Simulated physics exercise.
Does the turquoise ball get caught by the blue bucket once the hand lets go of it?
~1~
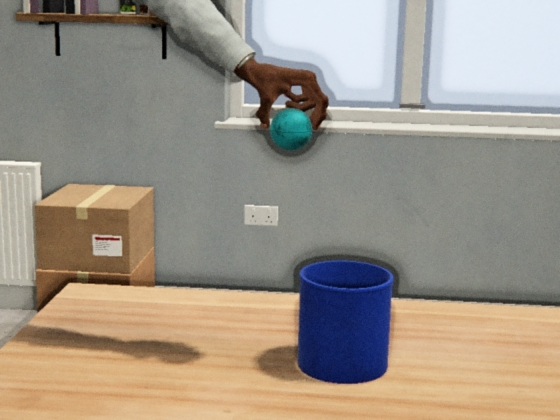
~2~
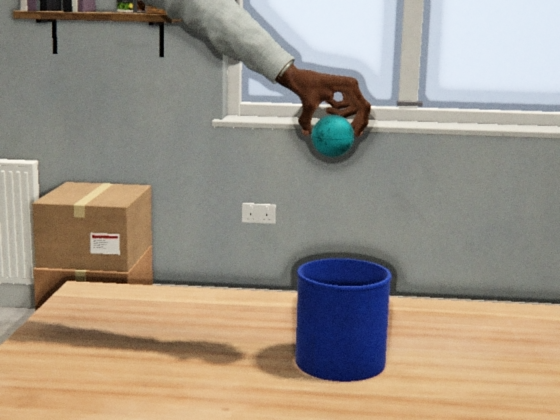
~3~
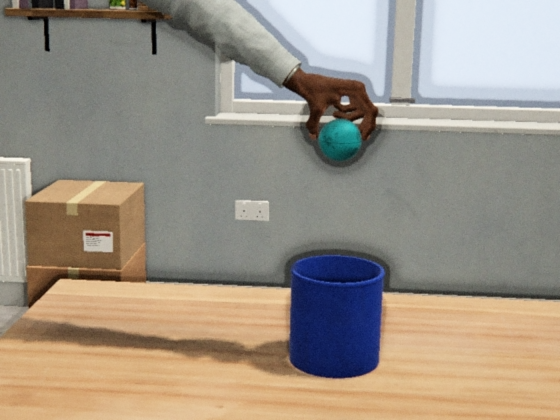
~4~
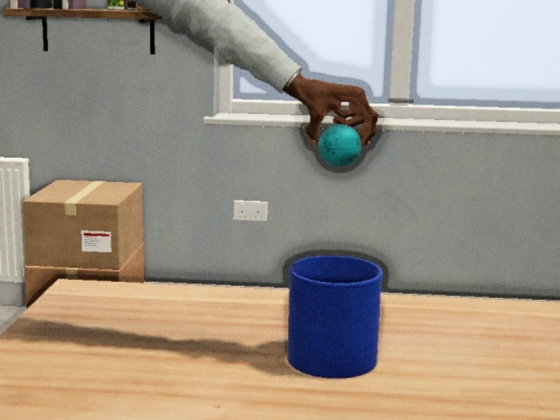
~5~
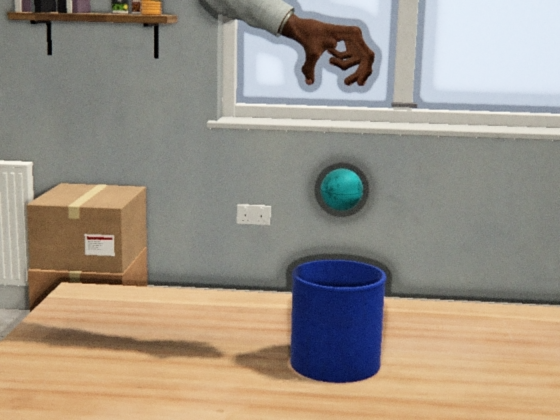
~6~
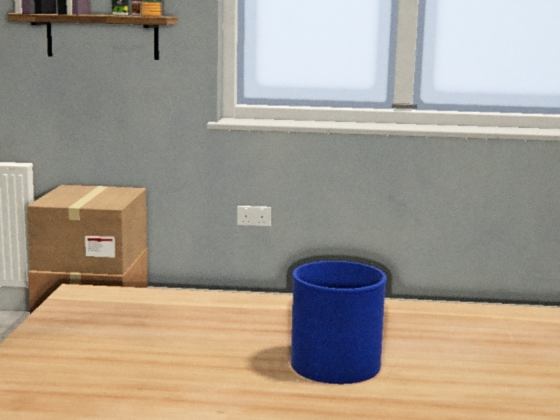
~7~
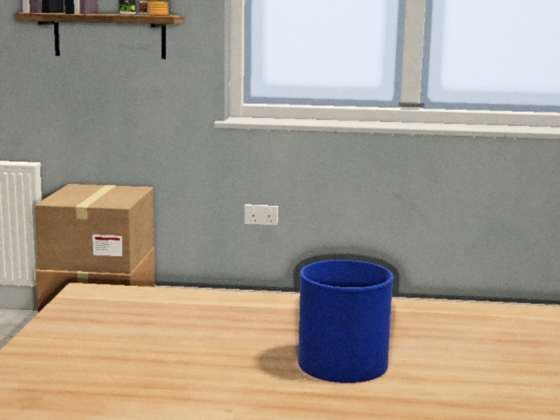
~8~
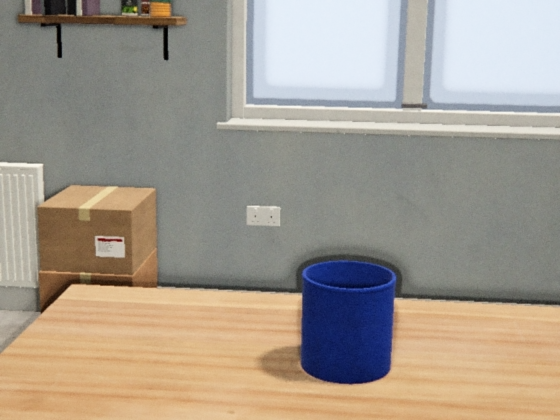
Yes, the ball drops into the open bucket and is caught there, out of sight.
